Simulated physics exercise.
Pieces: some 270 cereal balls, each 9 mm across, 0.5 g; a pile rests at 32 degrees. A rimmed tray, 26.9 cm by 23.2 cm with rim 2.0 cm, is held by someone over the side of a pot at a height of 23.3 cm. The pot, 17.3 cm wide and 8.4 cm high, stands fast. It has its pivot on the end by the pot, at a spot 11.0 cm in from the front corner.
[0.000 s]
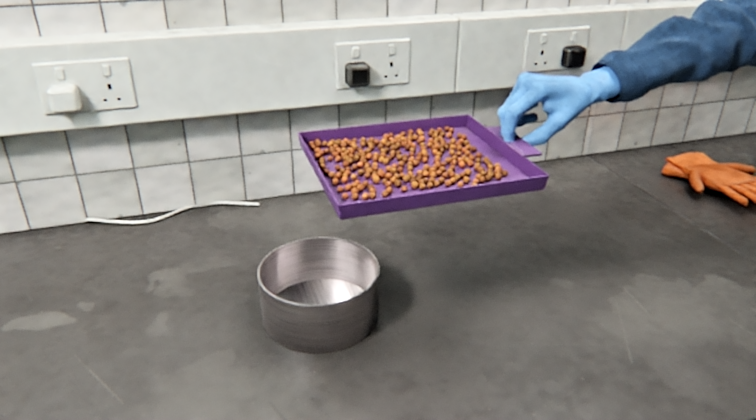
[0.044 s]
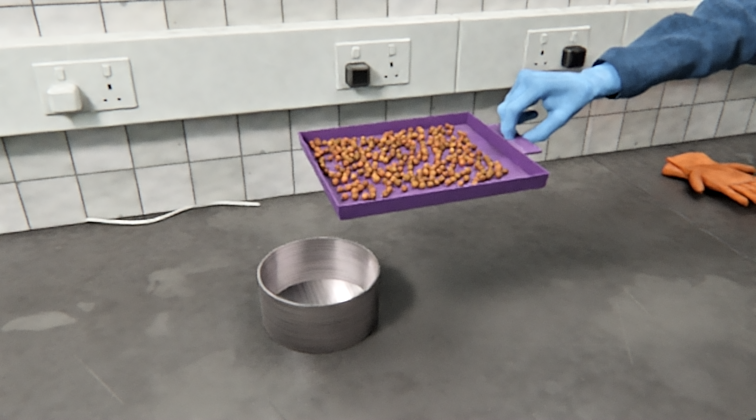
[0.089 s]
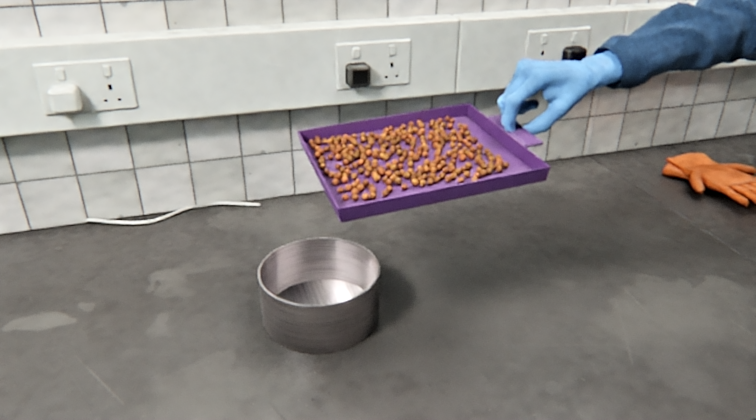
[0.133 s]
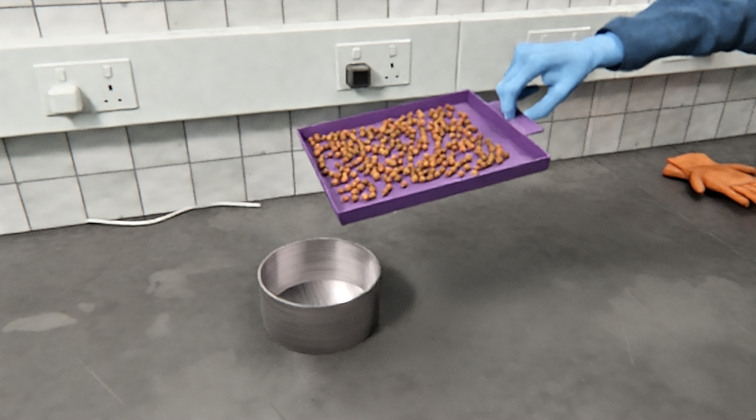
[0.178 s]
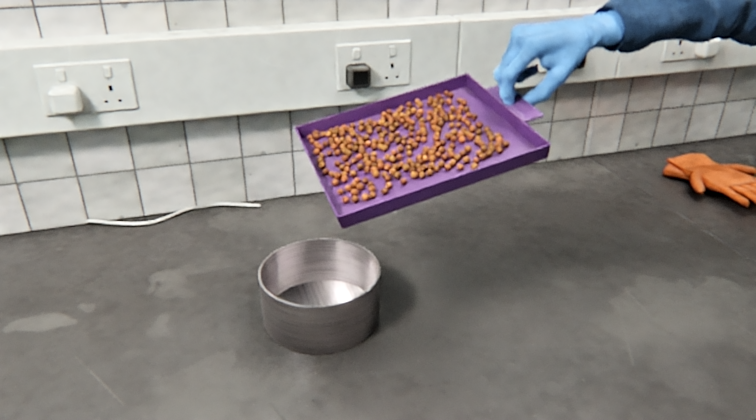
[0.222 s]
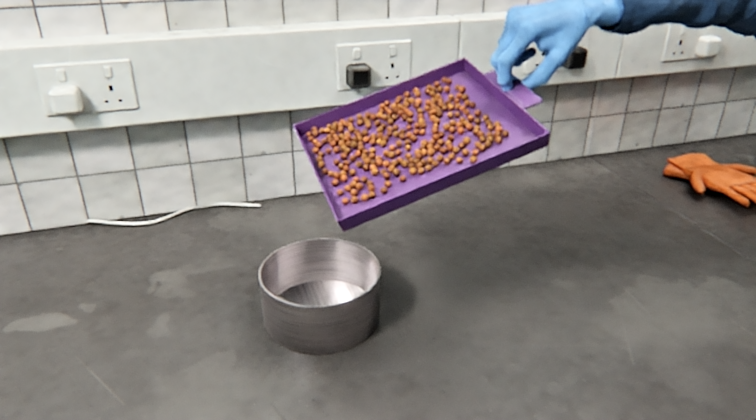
A purple tray of small brown balls tilting down to the left, raised at its right end by a blue-gloved hand above a metal pot.
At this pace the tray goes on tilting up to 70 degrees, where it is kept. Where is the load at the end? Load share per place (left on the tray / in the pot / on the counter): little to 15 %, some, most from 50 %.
Left on the tray: Most; pot: Little; counter: Some.
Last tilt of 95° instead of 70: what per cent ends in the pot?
The pot would get around 25 per cent.
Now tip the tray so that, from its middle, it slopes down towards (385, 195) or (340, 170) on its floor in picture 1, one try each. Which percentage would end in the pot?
Around 0 % for the first direction, around 10 % for the second.
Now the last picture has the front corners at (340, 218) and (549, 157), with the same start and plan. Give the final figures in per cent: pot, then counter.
In the pot: 0 per cent; on the counter: 20 per cent.
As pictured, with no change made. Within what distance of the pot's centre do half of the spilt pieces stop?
Some 18 cm, give or take.
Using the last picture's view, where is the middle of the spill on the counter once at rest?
Somewhere around (281, 398), I'd say.
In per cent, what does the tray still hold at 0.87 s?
Roughly 70 percent of the load, I'd say.
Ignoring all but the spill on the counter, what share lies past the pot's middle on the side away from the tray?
Some 90 per cent.
After 0.44 s, tilt 45 degrees; the tray holds 100 %, the pot 0 %.
Then, at 0.59 s, tilt 62 degrees; the tray holds 100 %, the pot 0 %.
After 0.87 s, tilt 70 degrees; the tray holds 70 %, the pot 0 %.
In the end, at 1.8 s, tray 65 %, pot 0 %, counter 30 %.
